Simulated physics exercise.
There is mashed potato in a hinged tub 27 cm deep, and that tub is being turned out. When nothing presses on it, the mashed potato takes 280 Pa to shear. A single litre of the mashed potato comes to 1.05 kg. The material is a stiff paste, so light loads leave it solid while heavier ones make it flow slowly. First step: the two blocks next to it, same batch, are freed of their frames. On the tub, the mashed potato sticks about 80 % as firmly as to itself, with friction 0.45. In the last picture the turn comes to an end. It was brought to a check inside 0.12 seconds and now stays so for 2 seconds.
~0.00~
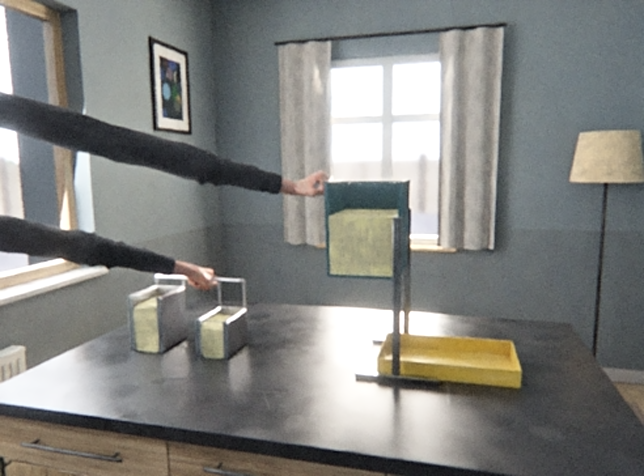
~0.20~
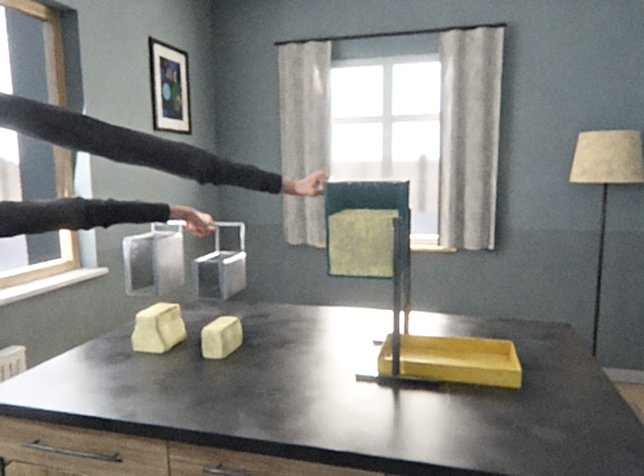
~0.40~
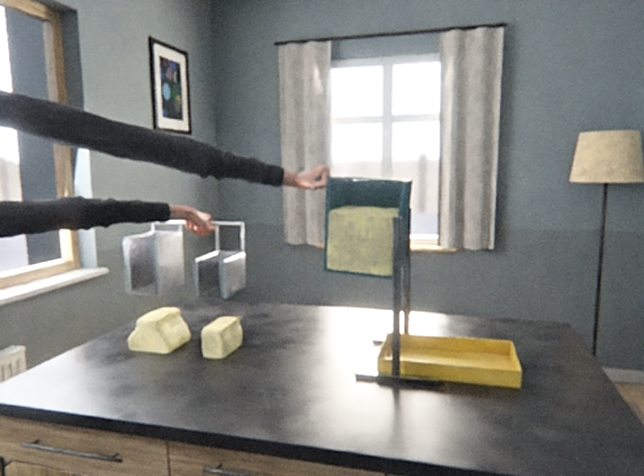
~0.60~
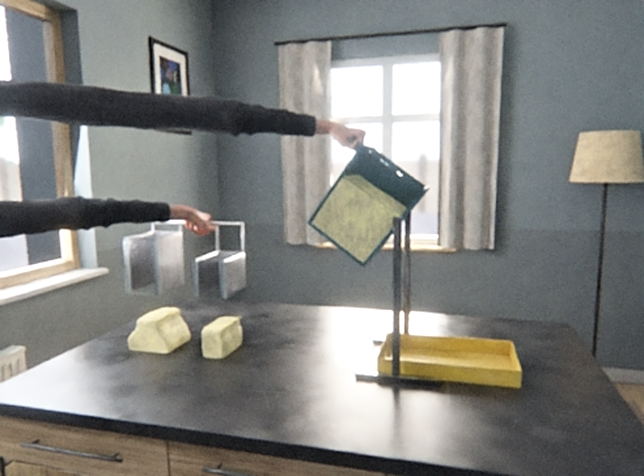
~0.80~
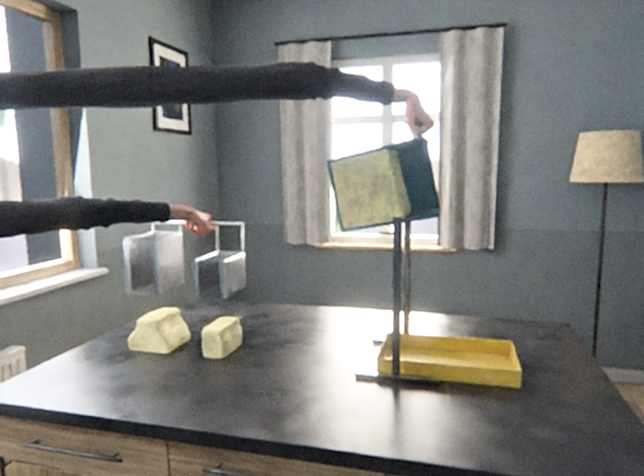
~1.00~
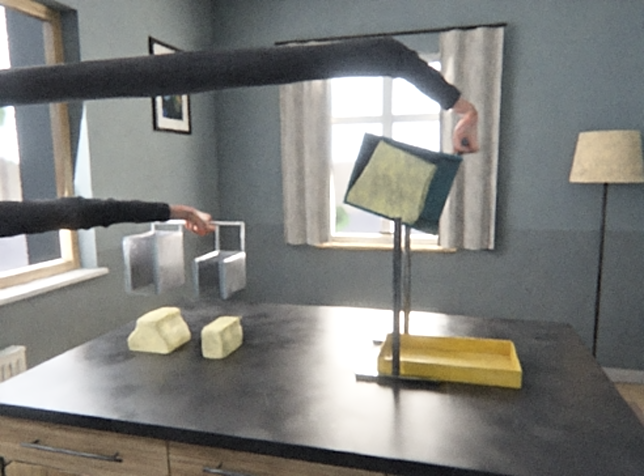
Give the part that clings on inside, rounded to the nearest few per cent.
The part that clings on inside is close to 30 %.
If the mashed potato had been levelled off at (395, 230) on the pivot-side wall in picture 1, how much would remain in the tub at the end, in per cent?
It would come to roughly 35 percent.
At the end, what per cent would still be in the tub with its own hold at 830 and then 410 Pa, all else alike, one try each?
Try one gives 100 per cent, try two gives 40 per cent.
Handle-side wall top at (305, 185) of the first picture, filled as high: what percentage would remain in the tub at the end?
The tub would keep roughly 16 percent.
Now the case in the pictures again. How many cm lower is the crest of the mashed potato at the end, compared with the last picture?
About 16 cm.
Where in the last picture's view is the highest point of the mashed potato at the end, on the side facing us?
Highest point: Approx. (398, 199).
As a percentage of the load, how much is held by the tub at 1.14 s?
Share in tub: Some 85 percent.
After 1.14 s, the tub is at 108 degrees and holds 85 %.
After 1.31 s, the tub is at 108 degrees and holds 44 %.
After 1.48 s, the tub is at 108 degrees and holds 35 %.
After 1.65 s, the tub is at 108 degrees and holds 33 %.
After 3.00 s, the tub is at 108 degrees and holds 30 %.
